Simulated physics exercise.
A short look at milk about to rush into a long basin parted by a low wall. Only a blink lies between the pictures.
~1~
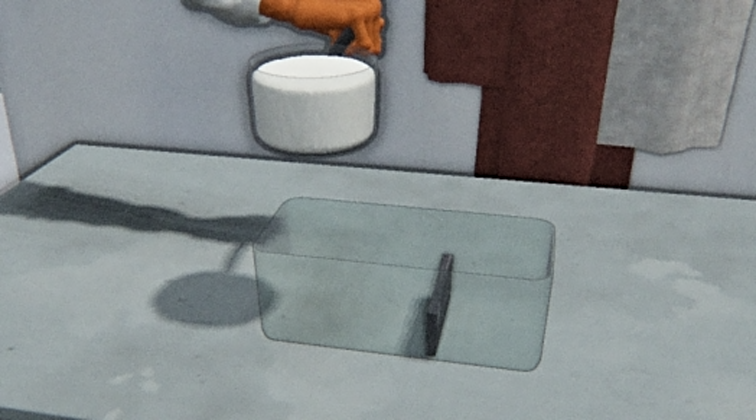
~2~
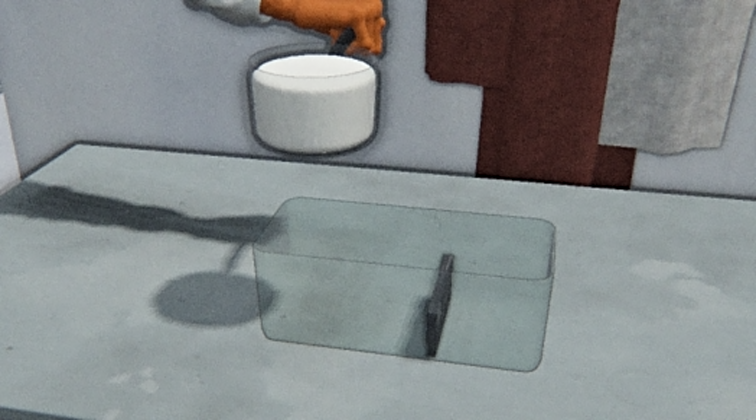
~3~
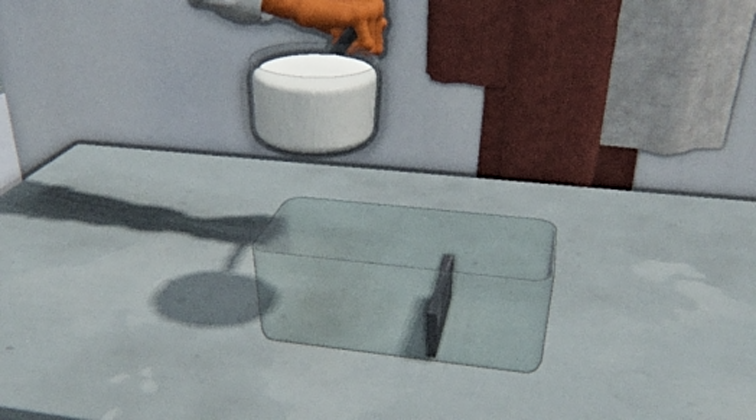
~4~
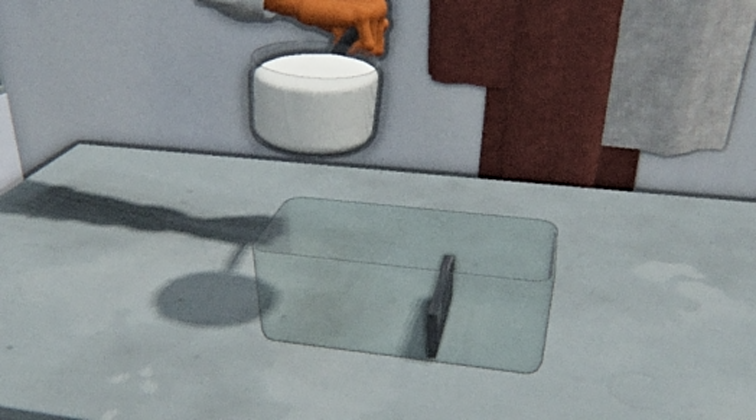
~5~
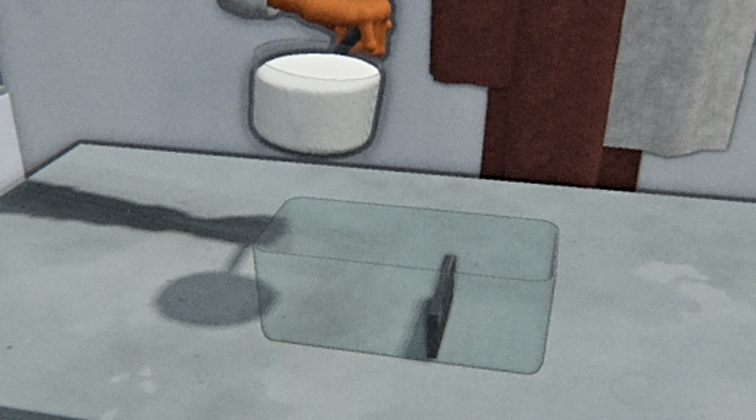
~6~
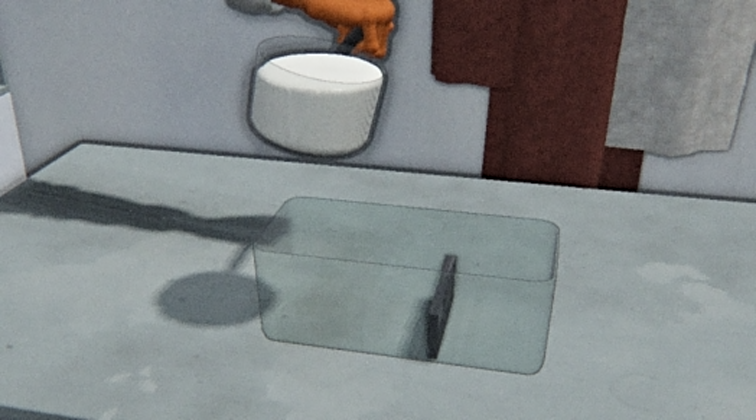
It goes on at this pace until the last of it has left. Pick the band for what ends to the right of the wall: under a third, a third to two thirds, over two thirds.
In the end between a third and two thirds is right of the wall.
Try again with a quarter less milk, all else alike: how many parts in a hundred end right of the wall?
Near 25 %.
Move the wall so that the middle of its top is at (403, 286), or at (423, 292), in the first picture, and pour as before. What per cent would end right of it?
About 85 and 65 per cent.
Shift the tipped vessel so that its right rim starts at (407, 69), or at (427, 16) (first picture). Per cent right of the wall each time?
In turn 75 and 85 in a hundred.
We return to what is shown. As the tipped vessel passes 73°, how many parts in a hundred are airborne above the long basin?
About 30 per cent.
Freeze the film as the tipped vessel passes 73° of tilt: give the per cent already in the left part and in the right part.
Left: 5 %. Right: 5 %.
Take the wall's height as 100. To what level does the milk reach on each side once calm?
Left about 30, right about 50.
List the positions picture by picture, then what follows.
Tilt 0°; pouring edge (375, 66); surface from (258, 67) to (374, 74); the long basin's rim runs from (270, 223) to (553, 251); the wall's top is at (440, 283), in the first frame.
Tilt 1°; pouring edge (376, 66); surface from (258, 67) to (374, 74), in the second frame.
Tilt 2°; pouring edge (377, 67); surface from (258, 66) to (375, 75), in the third frame.
Tilt 4°; pouring edge (379, 69); surface from (260, 65) to (377, 75), in the fourth frame.
Tilt 8°; pouring edge (381, 73); surface from (261, 65) to (380, 75), in the fifth frame.
Tilt 12°; pouring edge (383, 78); surface from (263, 66) to (382, 76), in the sixth frame.
A moment on, the tilt is 73° and 61 per cent is still to pour, 3 is left of the wall and 4 right of it.
Next, the tilt is 105° and 12 per cent is still to pour, 30 is left of the wall and 45 right of it.
Then the tilt is 107° and 1 per cent is still to pour, 52 is left of the wall and 44 right of it.
Later the tilt is 107° and 0 per cent is still to pour, 55 is left of the wall and 44 right of it.
At rest 55 per cent lies left of the wall, 44 right of it and 1 outside.
